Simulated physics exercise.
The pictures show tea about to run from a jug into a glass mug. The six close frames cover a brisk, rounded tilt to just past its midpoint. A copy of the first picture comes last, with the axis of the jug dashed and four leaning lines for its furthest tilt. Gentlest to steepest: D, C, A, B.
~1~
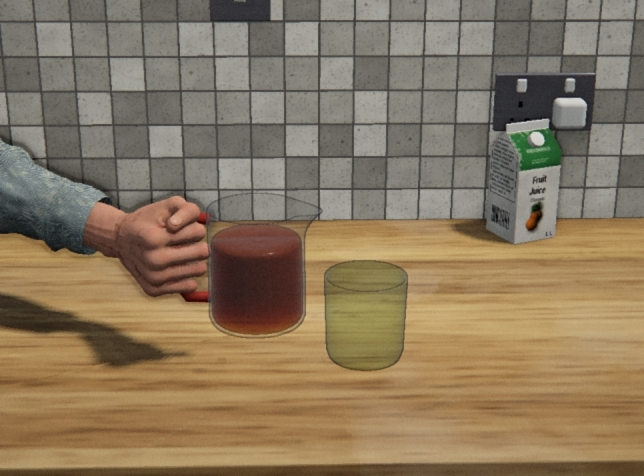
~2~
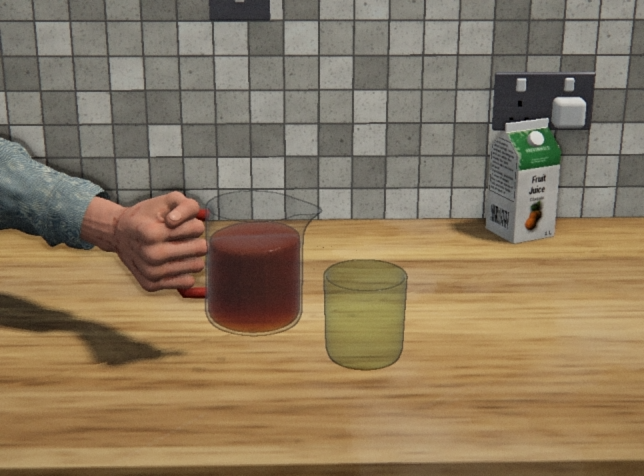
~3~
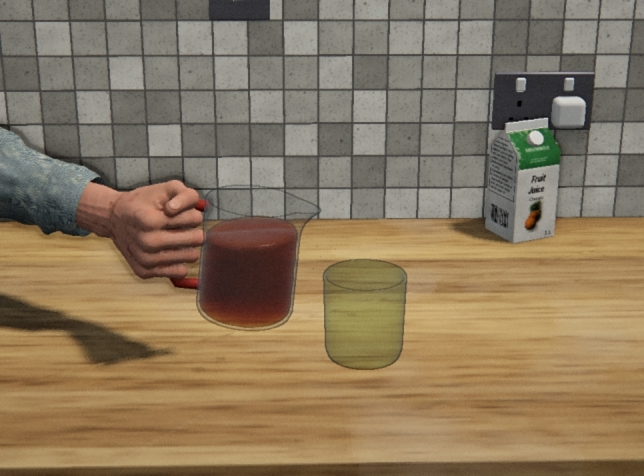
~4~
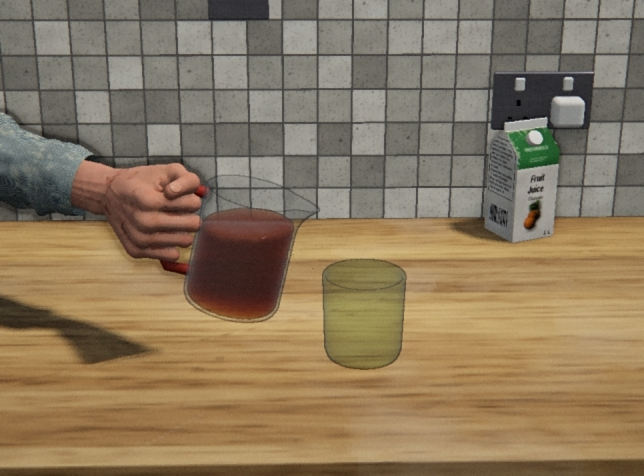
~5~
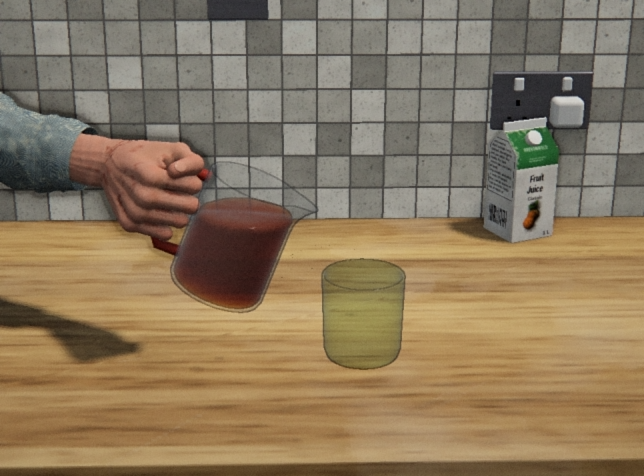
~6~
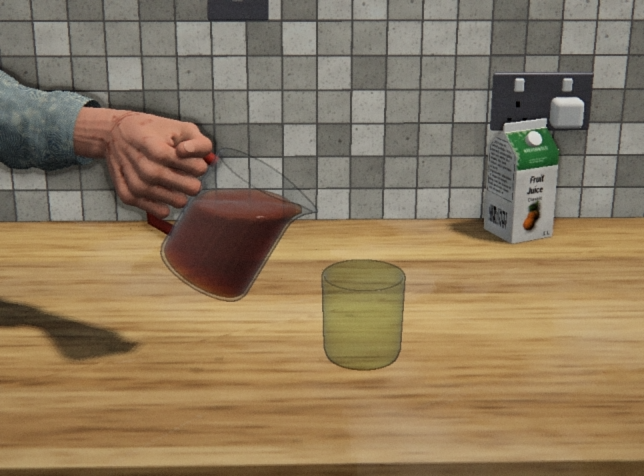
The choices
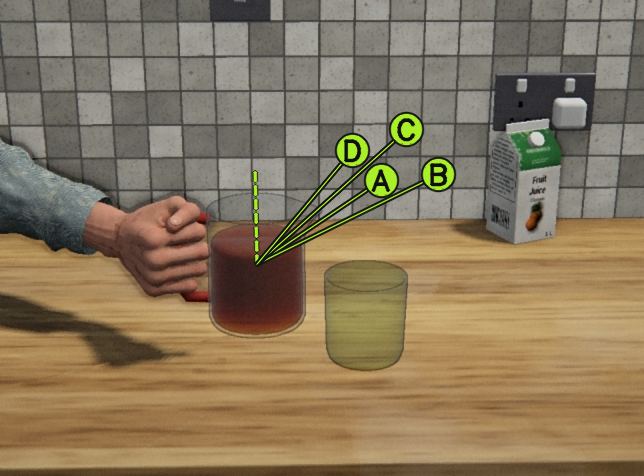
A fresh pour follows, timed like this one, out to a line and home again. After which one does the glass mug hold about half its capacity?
B is best.
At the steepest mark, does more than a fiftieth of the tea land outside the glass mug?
No, it does not.
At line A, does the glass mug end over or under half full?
Under half.
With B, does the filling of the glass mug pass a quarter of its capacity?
Yes.
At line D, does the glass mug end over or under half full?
Under.
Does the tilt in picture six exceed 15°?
Yes, it does.
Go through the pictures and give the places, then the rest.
Upright, lip at (321, 211); rim of the glass mug round (366, 275); nothing has left yet.
Upright, lip at (320, 210); nothing has left yet.
Tipped about 6°, lip at (319, 210); nothing has left yet.
Tipped about 13°, lip at (318, 209); nothing has left yet.
Tipped about 22°, lip at (317, 209); nothing has left yet.
Tipped about 31°, lip at (316, 210); nothing has left yet.
On the marked copy, A at (367, 189); B at (423, 182); C at (394, 141); D at (341, 163).
For line A, the glass mug ends with about 33 % of what it can hold.
For line B, the glass mug ends with about 54 % of what it can hold.
For line C, the glass mug ends with about 18 % of what it can hold.
For line D, the glass mug ends with about 8 % of what it can hold.
